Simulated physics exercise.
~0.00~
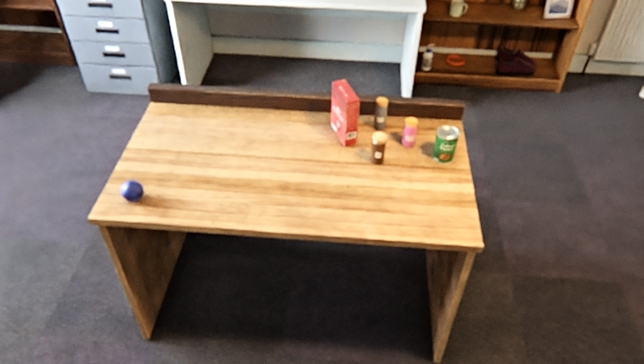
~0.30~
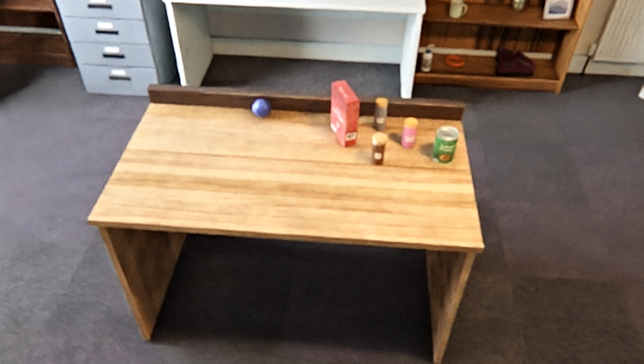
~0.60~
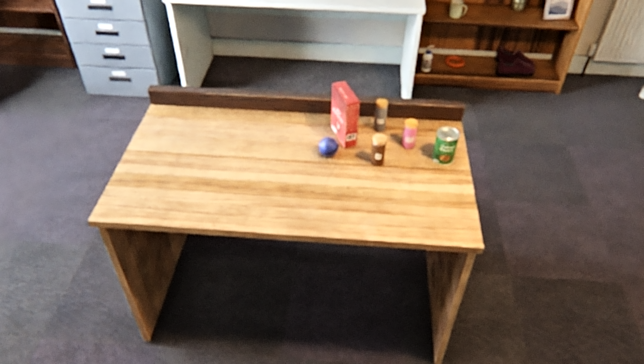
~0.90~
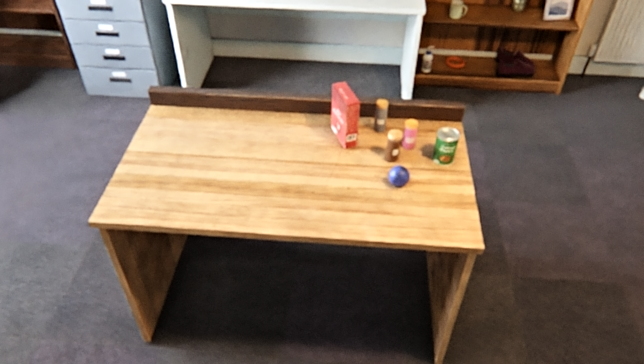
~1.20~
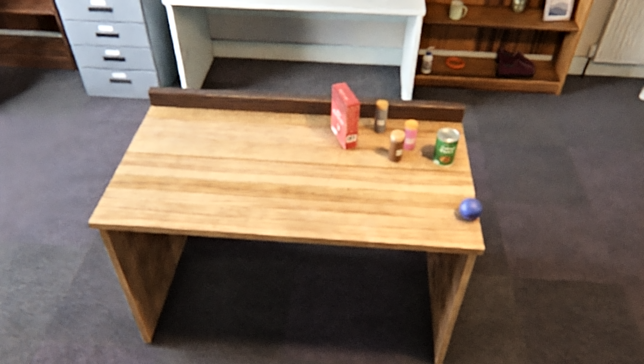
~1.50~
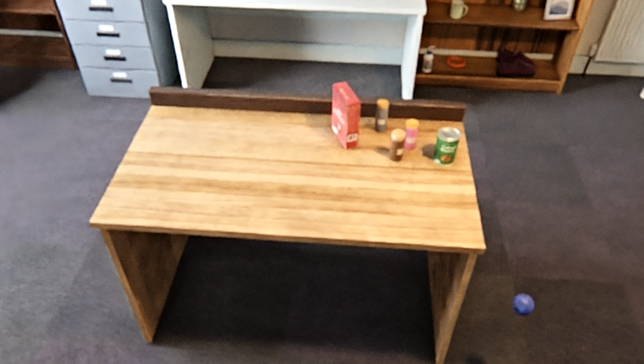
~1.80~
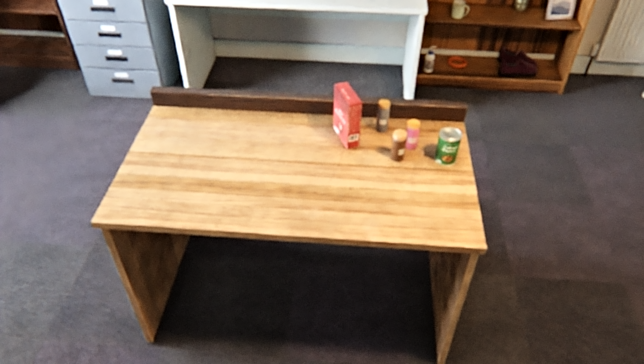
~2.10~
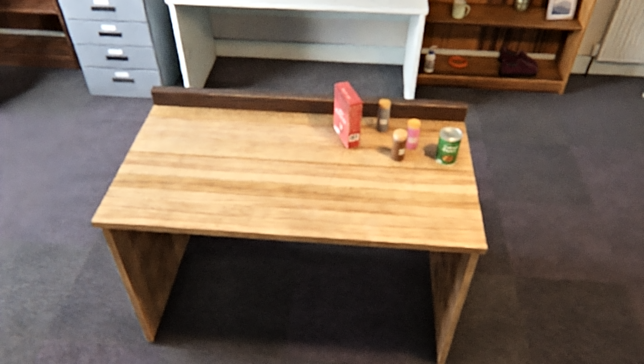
In a carpeted room with drawers and shelves behind, a wooden table is seen from above in a slightly swaying view. A blue ball is at the left of the tabletop, while a red packet, grey, brown and pink shakers and a green tin stand toward the far right. The ball travels to the dark rail along the far side, then comes back toward the viewer and to the right. It meets the brown shaker, which shifts slightly right but stays upright. The ball rolls off the right edge, drops toward the floor and leaves sight, while the other things remain standing.
